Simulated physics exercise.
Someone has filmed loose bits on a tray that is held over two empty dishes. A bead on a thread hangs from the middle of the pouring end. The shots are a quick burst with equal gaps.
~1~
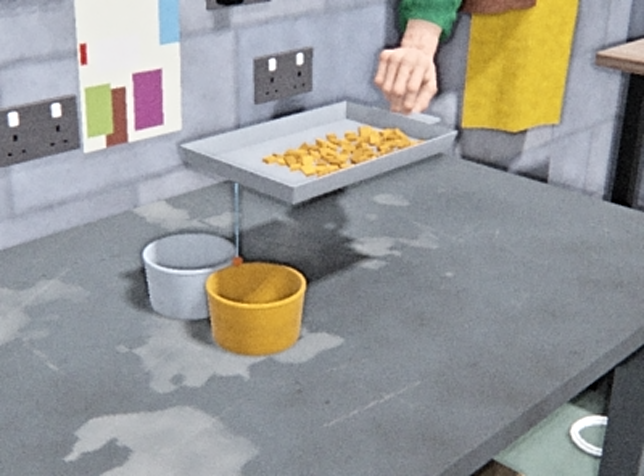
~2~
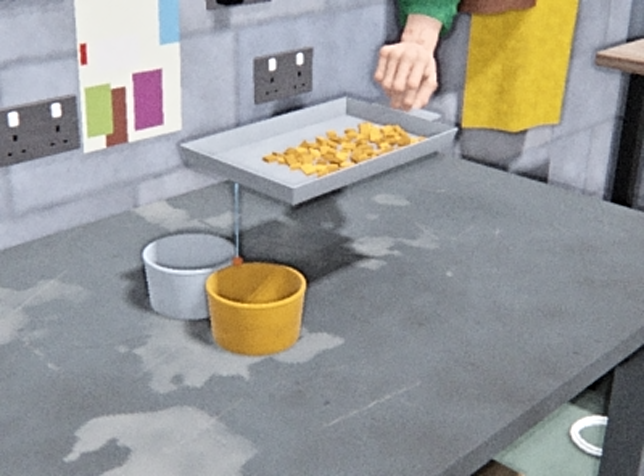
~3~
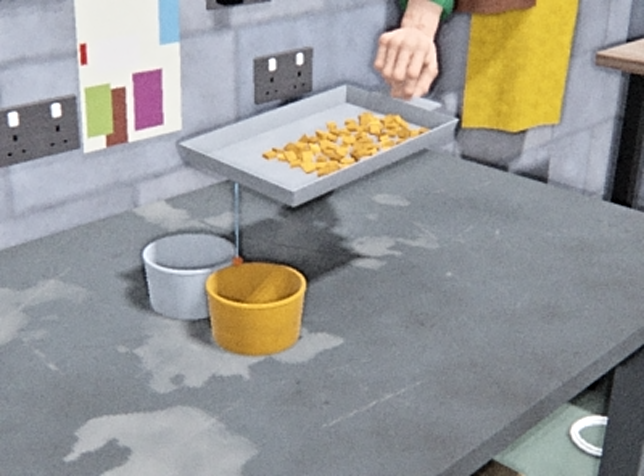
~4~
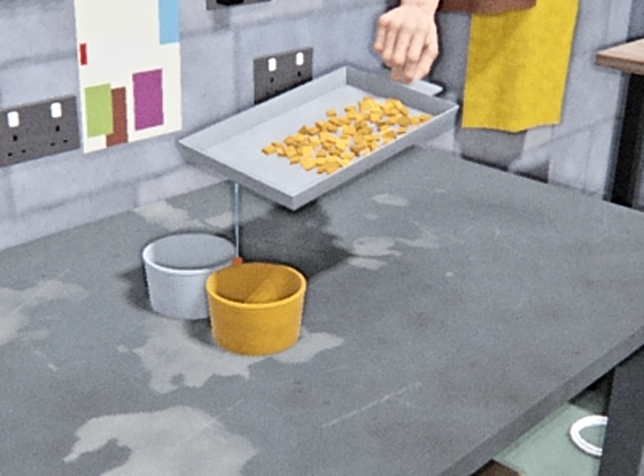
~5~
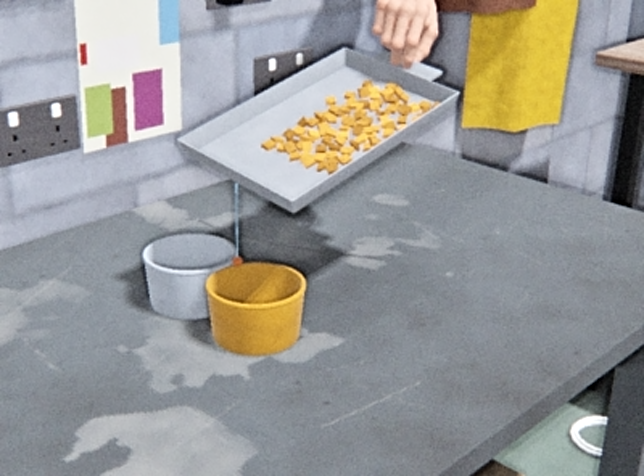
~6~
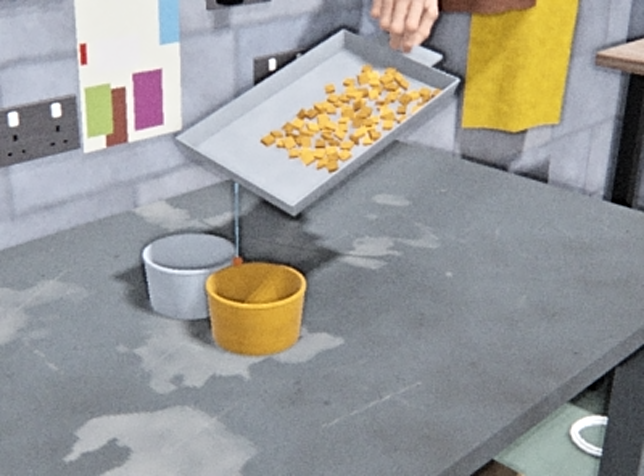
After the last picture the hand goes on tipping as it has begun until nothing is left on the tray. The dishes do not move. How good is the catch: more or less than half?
They take only the smaller part between them.
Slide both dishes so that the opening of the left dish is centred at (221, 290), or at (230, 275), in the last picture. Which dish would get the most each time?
The first try: The right dish. The second: Right.
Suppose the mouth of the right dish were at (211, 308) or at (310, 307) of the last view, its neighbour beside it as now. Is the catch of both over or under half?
The first try: The smaller part. The second: Over half.
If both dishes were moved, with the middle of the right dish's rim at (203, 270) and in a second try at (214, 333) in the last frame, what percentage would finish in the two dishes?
About 0 and 0 per cent.
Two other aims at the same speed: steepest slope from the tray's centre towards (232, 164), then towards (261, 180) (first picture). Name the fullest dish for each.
The first try: Left. The second: The right one.
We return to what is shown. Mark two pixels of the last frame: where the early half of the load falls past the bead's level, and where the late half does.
First near (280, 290), later near (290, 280).
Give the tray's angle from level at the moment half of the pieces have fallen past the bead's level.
Near 90 degrees.
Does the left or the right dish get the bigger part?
That is the dish on the right.
Soon after the last picture, tray tipped steeply; nearly all on the tray; a stray few in the air.
A little later, tray tipped past a quarter turn; about a quarter on the tray; a small part in the right dish; about half outside both; a small part in the air.
Later still, tray tipped past a quarter turn; about a quarter in the right dish; about two thirds outside both.
At rest, tray tipped past a quarter turn; about a quarter in the right dish; none in the left dish; about two thirds outside both.
